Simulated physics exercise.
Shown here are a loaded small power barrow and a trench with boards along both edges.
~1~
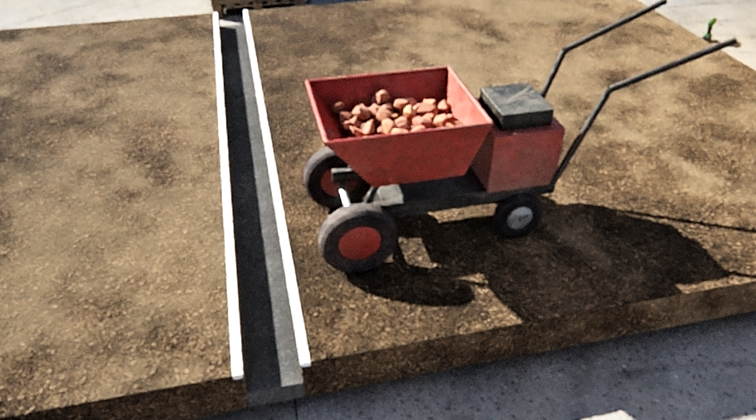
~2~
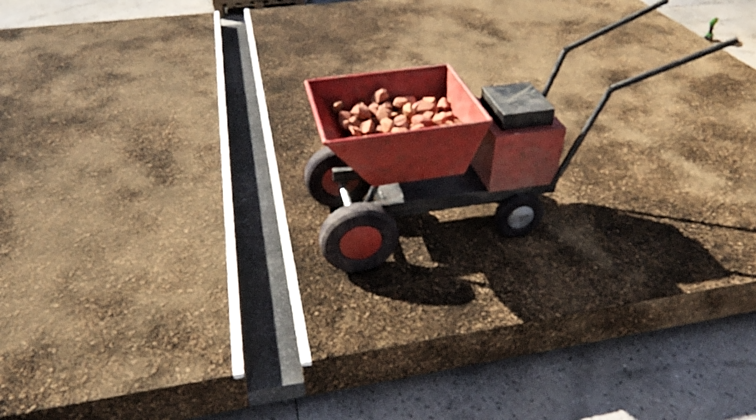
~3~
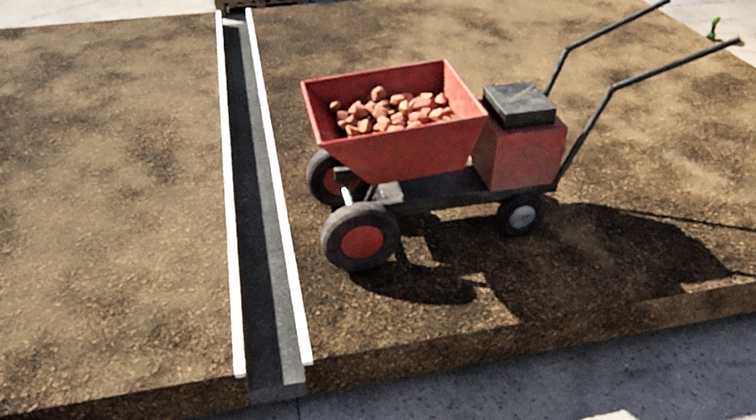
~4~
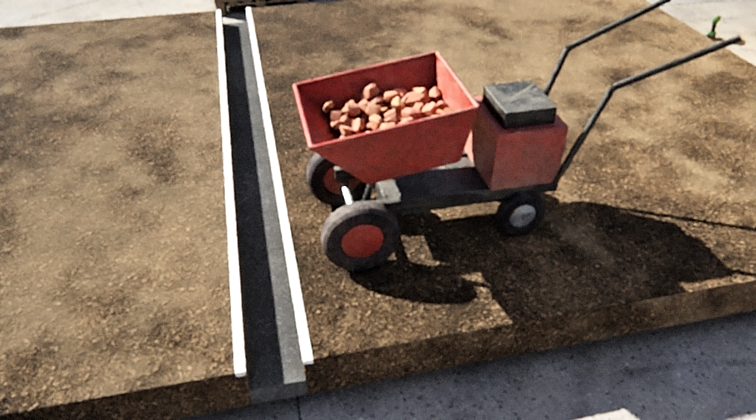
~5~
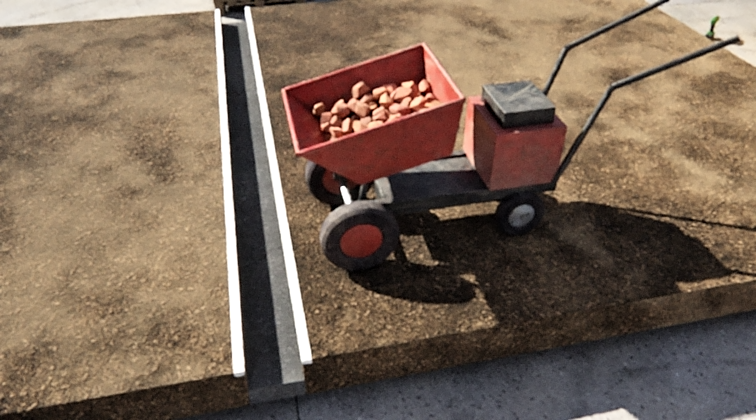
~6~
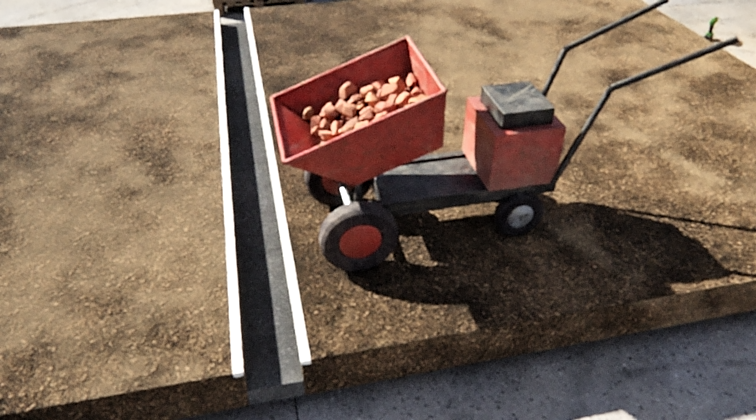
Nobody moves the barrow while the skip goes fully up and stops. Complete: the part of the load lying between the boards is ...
Less than half.
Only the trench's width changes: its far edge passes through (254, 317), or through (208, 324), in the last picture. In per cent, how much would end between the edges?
First one: 10 per cent; second one: 60 per cent.
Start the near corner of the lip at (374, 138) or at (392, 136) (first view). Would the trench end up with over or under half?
Position 1 exceeds half; position 2 exceeds half.
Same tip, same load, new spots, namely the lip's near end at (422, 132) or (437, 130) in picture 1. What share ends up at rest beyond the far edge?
Position 1: Near 0 %; position 2: Near 0 %.
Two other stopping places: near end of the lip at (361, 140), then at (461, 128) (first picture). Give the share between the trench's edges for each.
Result: 60 in a hundred, then 20 in a hundred.
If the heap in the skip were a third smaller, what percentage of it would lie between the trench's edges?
I'd reckon close to 20 in every hundred.
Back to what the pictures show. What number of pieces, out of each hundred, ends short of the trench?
I'd put it at around 0 percent.
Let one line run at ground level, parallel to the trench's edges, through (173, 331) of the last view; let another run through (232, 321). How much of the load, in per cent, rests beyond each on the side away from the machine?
20 and 70 in a hundred.
Shortly afterwards, skip tipped steeply; the whole lot in the skip.
Next, skip tipped steeply; all but a few in the skip; a little beyond it; only a few falling.
Some moments later, skip tipped right over; near a quarter in the skip; only a few in or heaped over the trench; the bulk beyond it.
In the end, skip tipped right over; only a few in the skip; near a quarter in or heaped over the trench; the bulk beyond it.
